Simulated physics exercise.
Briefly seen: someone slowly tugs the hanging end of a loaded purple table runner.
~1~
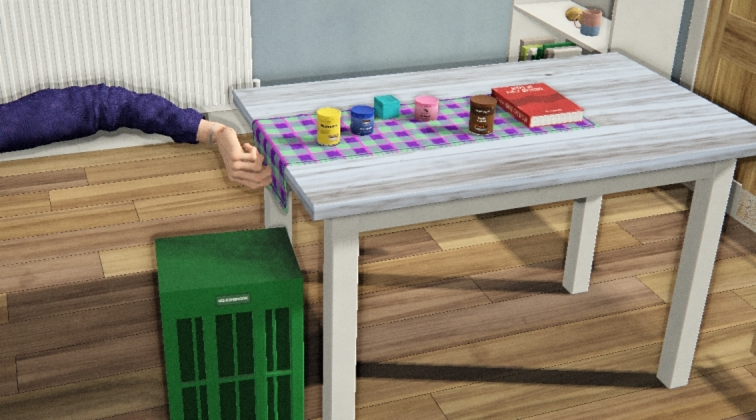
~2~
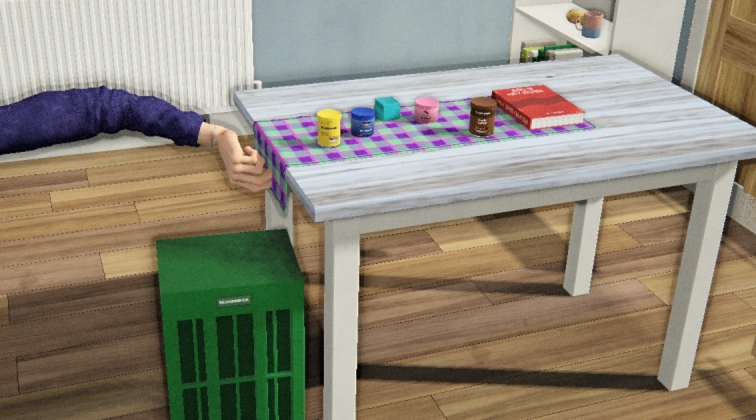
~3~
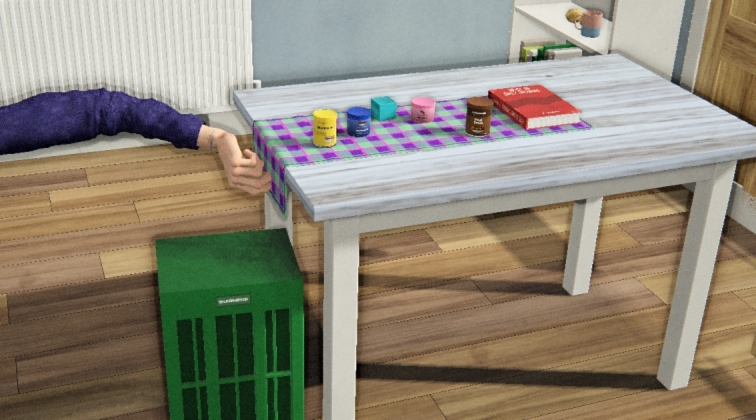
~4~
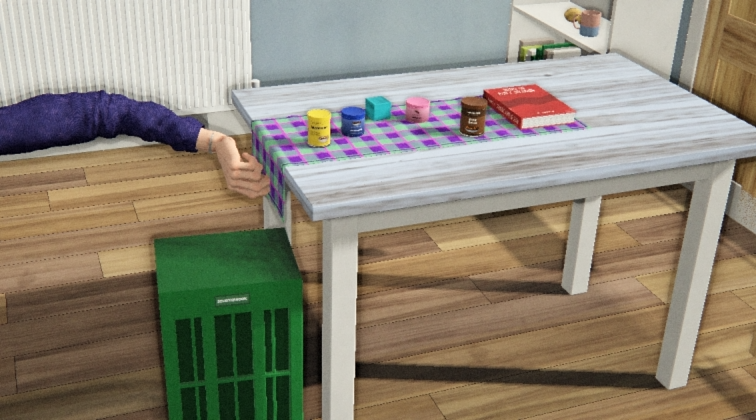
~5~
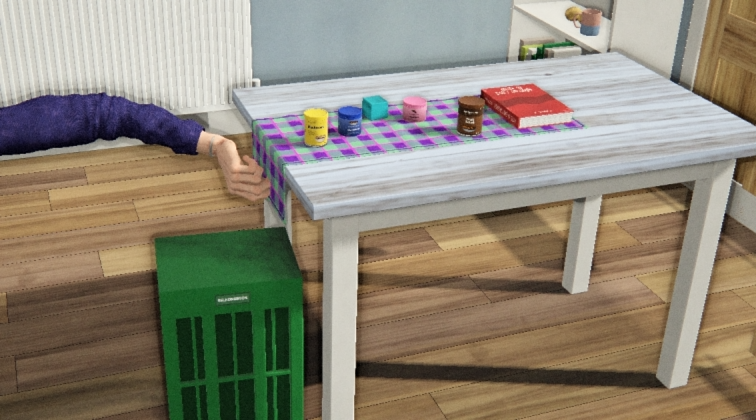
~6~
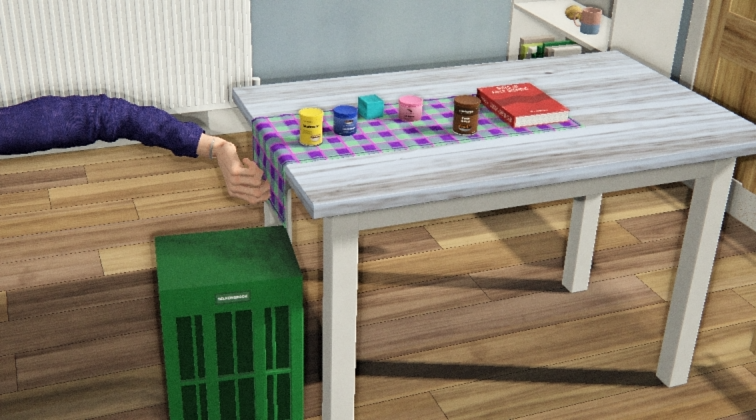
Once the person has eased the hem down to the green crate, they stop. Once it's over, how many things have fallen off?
The count of things that fall is one.
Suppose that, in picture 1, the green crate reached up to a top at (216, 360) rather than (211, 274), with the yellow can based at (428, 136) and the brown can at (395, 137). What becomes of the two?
Result: Yellow can gone, brown can gone.
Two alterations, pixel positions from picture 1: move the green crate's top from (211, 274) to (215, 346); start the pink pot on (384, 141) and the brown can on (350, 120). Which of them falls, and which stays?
First the pink pot: It ends off the top. Then the brown can: It ends off the top.
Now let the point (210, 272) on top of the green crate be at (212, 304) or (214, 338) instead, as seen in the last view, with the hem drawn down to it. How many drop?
2 and 3.
Early on, hem near (268, 222); all still up.
Midway, hem on the crate; yellow can gone.
Finally, hem on the crate; yellow can gone. Over the edge go one.
